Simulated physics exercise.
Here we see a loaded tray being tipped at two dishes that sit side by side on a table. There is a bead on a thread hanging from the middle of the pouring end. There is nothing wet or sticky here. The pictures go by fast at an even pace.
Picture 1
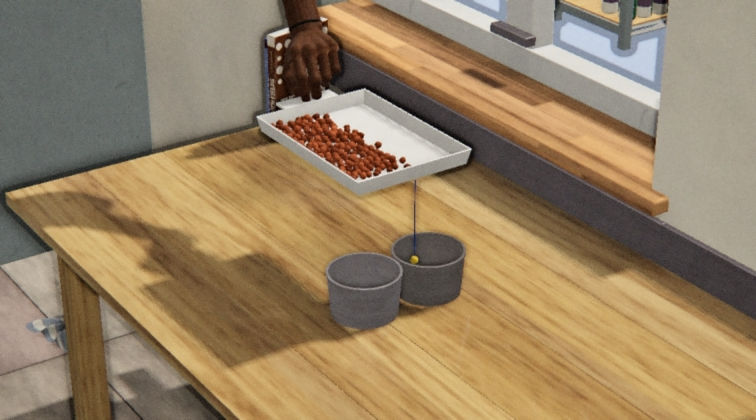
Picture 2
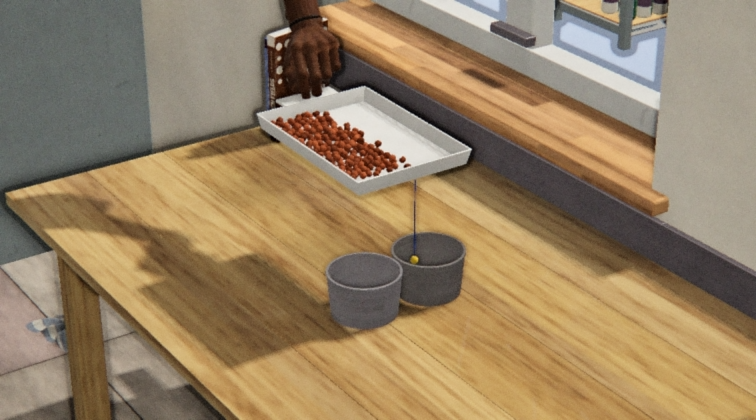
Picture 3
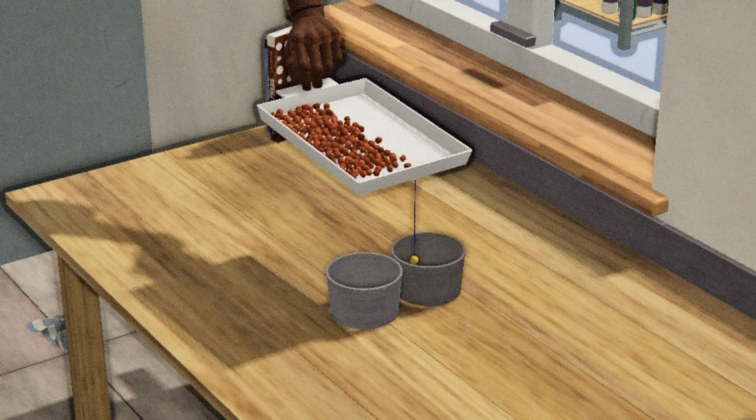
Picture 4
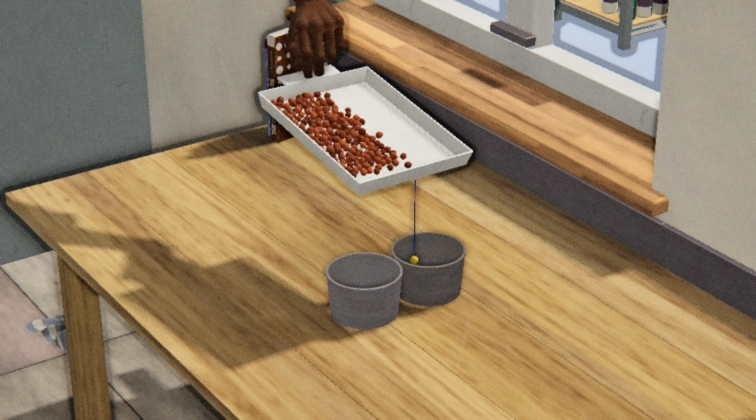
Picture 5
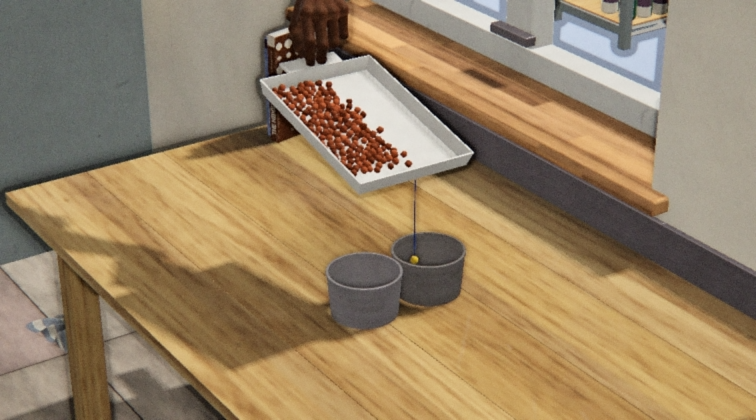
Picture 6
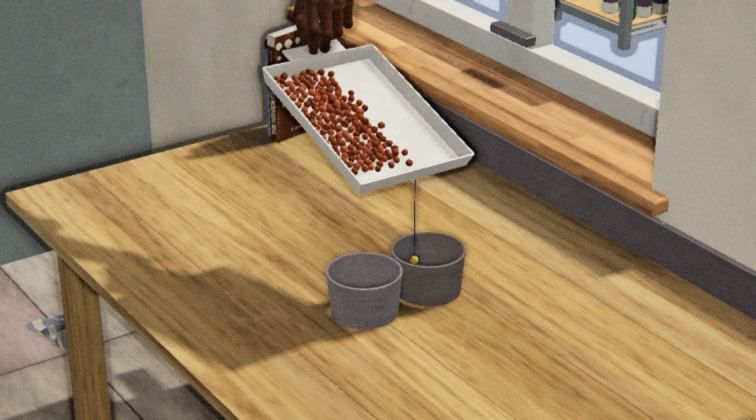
A hand lifts the back of a white tray of reddish-brown pellets, tilting it steadily.
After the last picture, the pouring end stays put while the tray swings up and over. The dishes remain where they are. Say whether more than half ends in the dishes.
Most likely the spill will be the greater part.
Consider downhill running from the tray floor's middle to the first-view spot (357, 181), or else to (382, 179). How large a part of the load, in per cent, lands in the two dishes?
First case about 20 percent; second case about 0 percent.
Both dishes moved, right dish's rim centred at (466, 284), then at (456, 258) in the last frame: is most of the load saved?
In the first position past half, in the second shy of half.
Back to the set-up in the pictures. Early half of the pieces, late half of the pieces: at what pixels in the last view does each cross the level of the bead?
First around (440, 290), afterwards around (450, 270).
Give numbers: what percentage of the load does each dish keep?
0 % left, 0 % right.
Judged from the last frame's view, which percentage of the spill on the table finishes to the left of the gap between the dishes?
Close to 10 per cent.
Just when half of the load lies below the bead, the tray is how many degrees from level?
The tilt then is about 120°.
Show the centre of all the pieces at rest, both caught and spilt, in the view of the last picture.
I'd mark it at roughly (460, 339).
Shortly afterwards, tray tipped steeply; all but a few on the tray; only a few in the air.
Next, tray tipped past a quarter turn; all but a few on the tray; only a few outside both; only a few in the air.
Some moments later, tray tipped past a quarter turn; the whole lot outside both.
In the end, tray tipped past a quarter turn; none at all in the left dish; none at all in the right dish; the whole lot outside both.
